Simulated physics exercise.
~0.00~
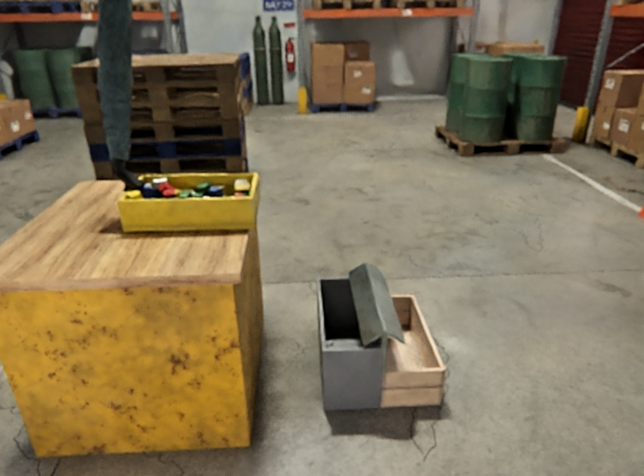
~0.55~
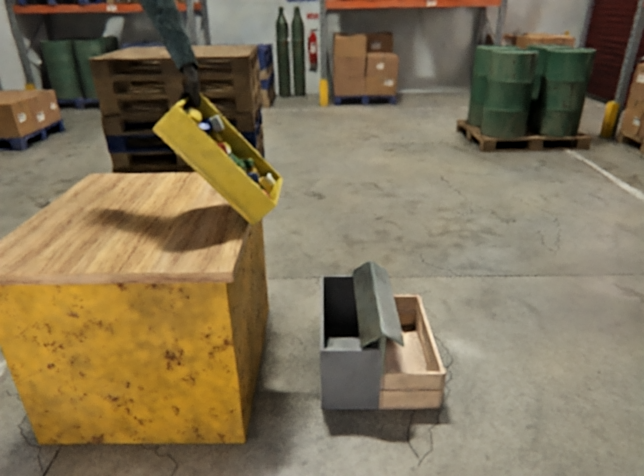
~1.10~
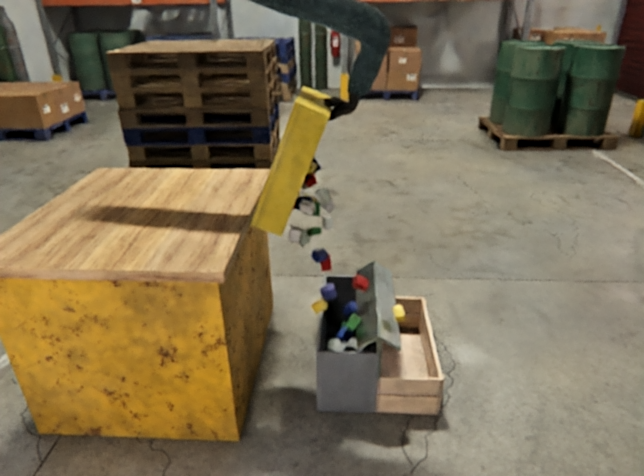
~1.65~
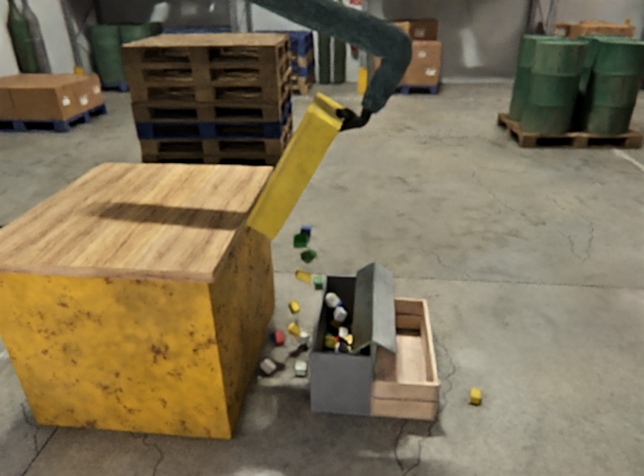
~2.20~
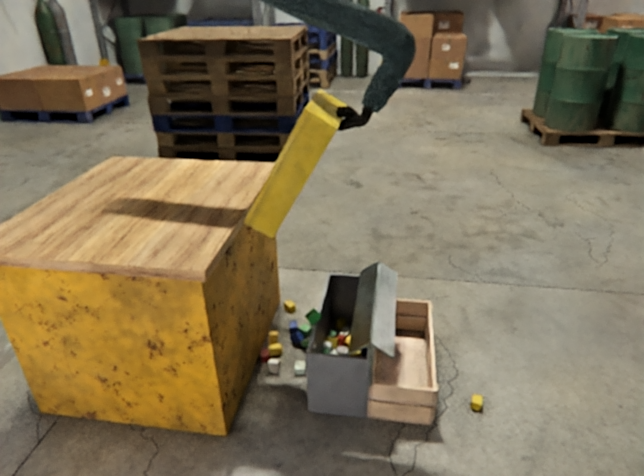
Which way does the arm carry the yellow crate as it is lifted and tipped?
The arm carries the yellow crate to the right, from the top of the bench to its edge on the side of the grey box.
